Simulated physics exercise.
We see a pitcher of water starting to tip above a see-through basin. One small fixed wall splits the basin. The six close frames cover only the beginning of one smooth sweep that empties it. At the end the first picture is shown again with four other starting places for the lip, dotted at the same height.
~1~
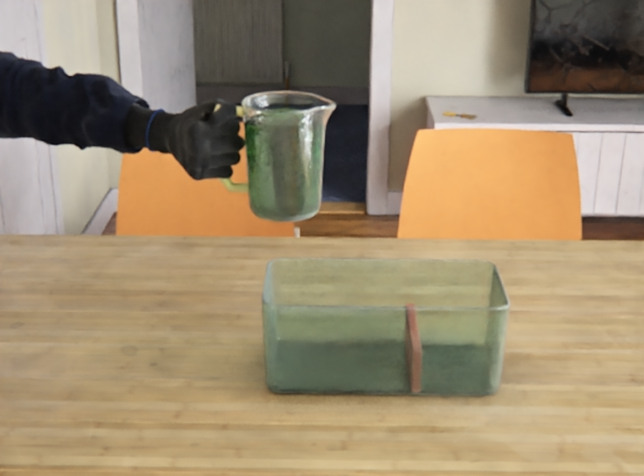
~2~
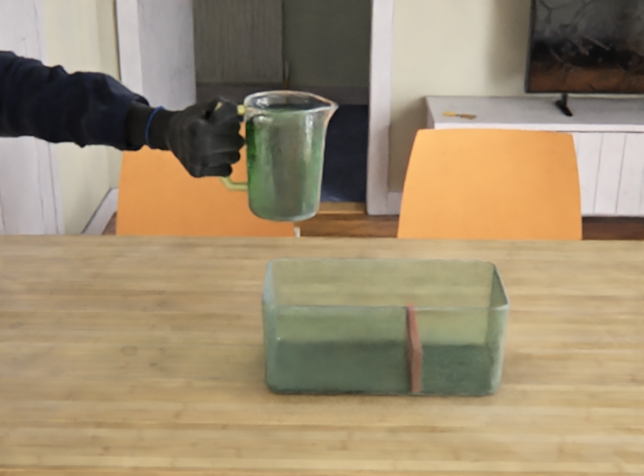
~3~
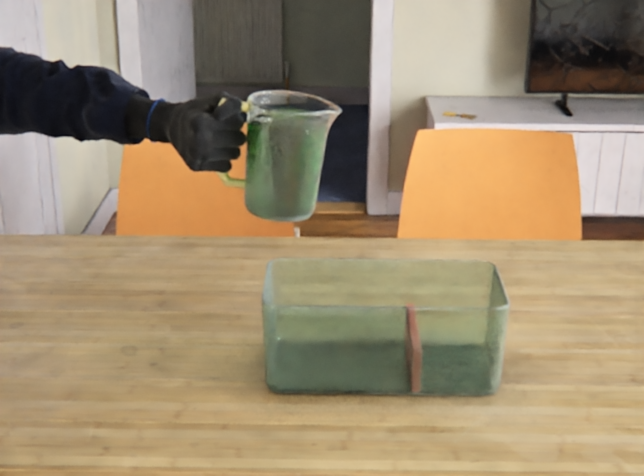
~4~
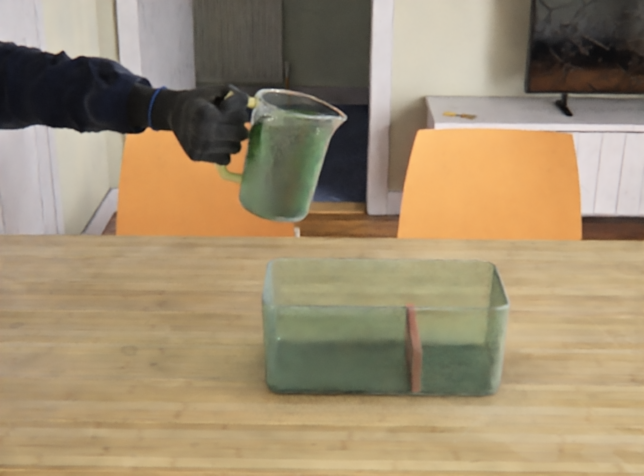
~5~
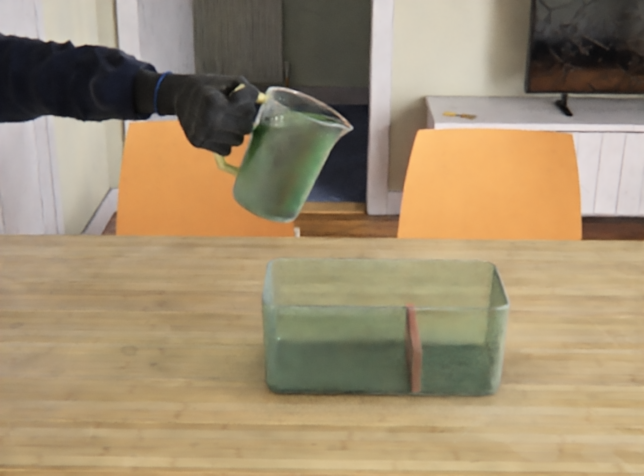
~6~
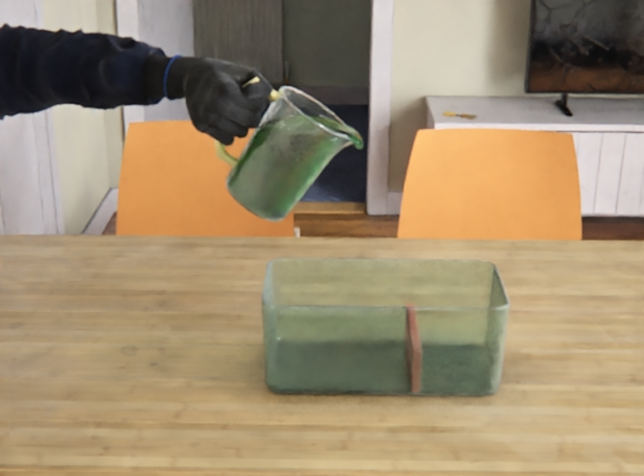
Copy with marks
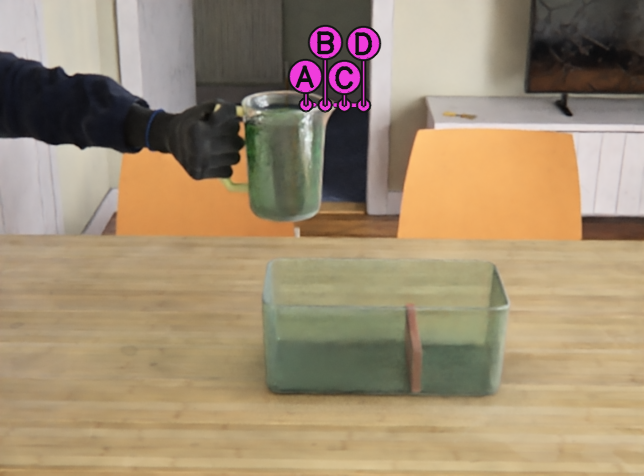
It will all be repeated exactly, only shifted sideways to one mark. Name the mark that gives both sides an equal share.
Best: C.
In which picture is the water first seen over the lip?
In picture 6.
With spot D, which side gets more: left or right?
More ends on the right.
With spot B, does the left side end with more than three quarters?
Yes.
On the marked copy, A at (305, 104); B at (325, 104); C at (344, 105); D at (363, 105).
If A is chosen, about 95 % ends left of the wall and 3 % right of it.
If B is chosen, about 86 % ends left of the wall and 11 % right of it; 3 % is lost outside.
If C is chosen, about 44 % ends left of the wall and 55 % right of it.
If D is chosen, about 17 % ends left of the wall and 81 % right of it.
